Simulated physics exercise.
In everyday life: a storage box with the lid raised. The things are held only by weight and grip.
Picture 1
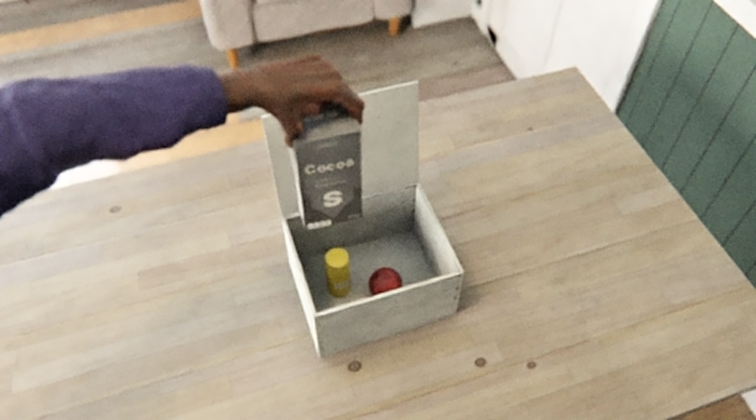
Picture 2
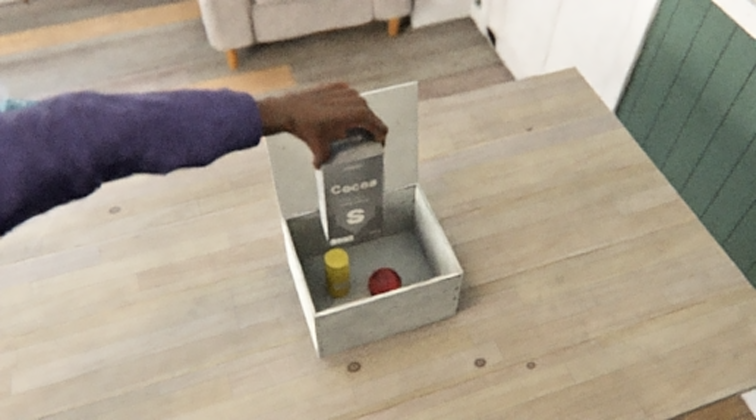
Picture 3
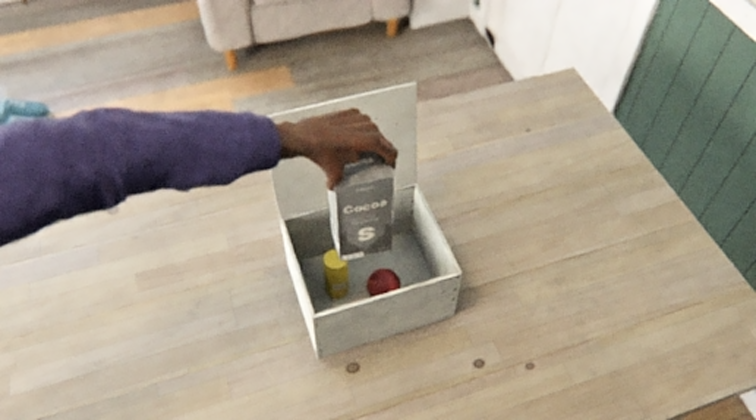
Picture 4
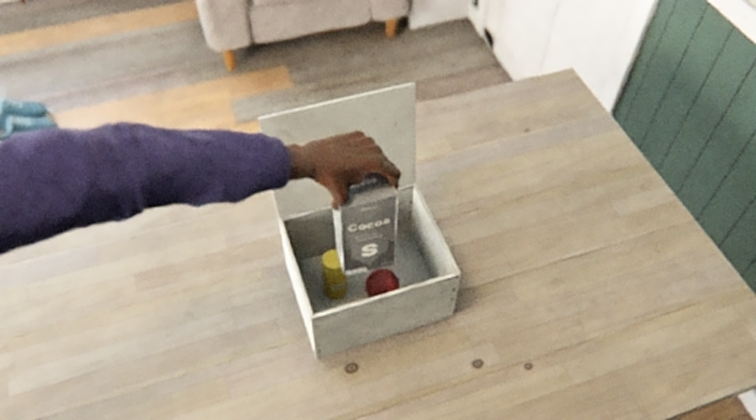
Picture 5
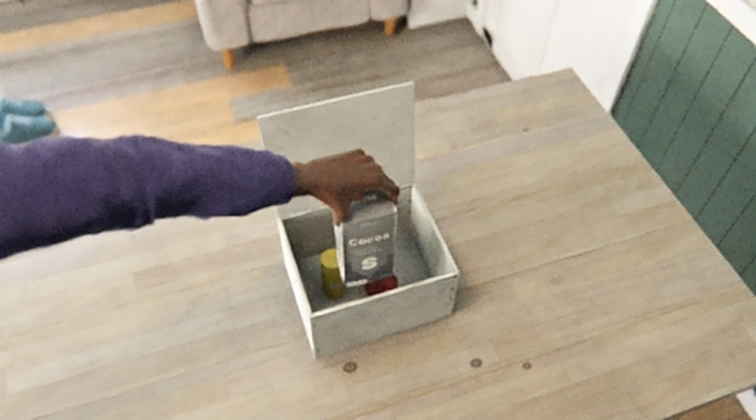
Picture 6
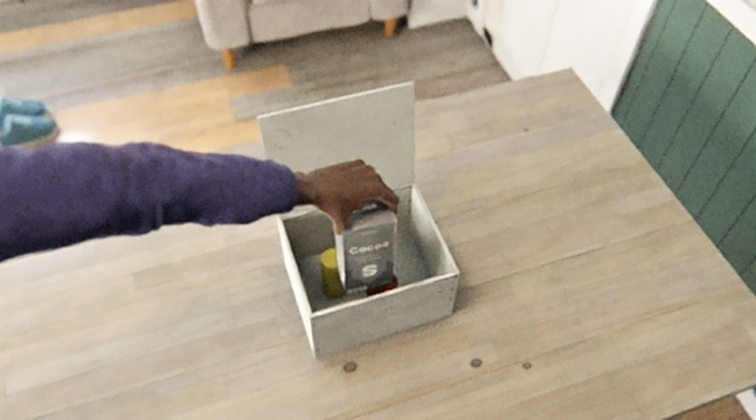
A hand in a purple sleeve lowering a grey cocoa carton into an open box beside a yellow shaker and red object.
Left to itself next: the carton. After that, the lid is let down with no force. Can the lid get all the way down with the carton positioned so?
Yes, the lid gets all the way down.
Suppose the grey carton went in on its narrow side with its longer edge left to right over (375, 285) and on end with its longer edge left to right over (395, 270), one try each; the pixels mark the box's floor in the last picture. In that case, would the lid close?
First, the lid does shut; second, the lid won't shut.
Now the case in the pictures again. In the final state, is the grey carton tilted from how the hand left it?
At the finish the grey carton goes crooked.
Then, 0.40 s past the last view, grey carton on its side near (360, 288); red ball displaced about its own width; yellow shaker rocked 5° from its first pose.
Then, 1.30 s past the last view, lid 80° above the rim; grey carton on its side near (363, 286); red ball displaced well along; yellow shaker displaced a little.
Then, 2.00 s past the last view, lid 11° above the rim; grey carton on its side near (363, 286); red ball displaced well along; yellow shaker displaced a little.
Finally, lid shut; down or leaning hard in the box, grey carton; moved from the start, red ball; yellow shaker still in place. Final places as the last picture's camera would see them, grey carton near (363, 286).
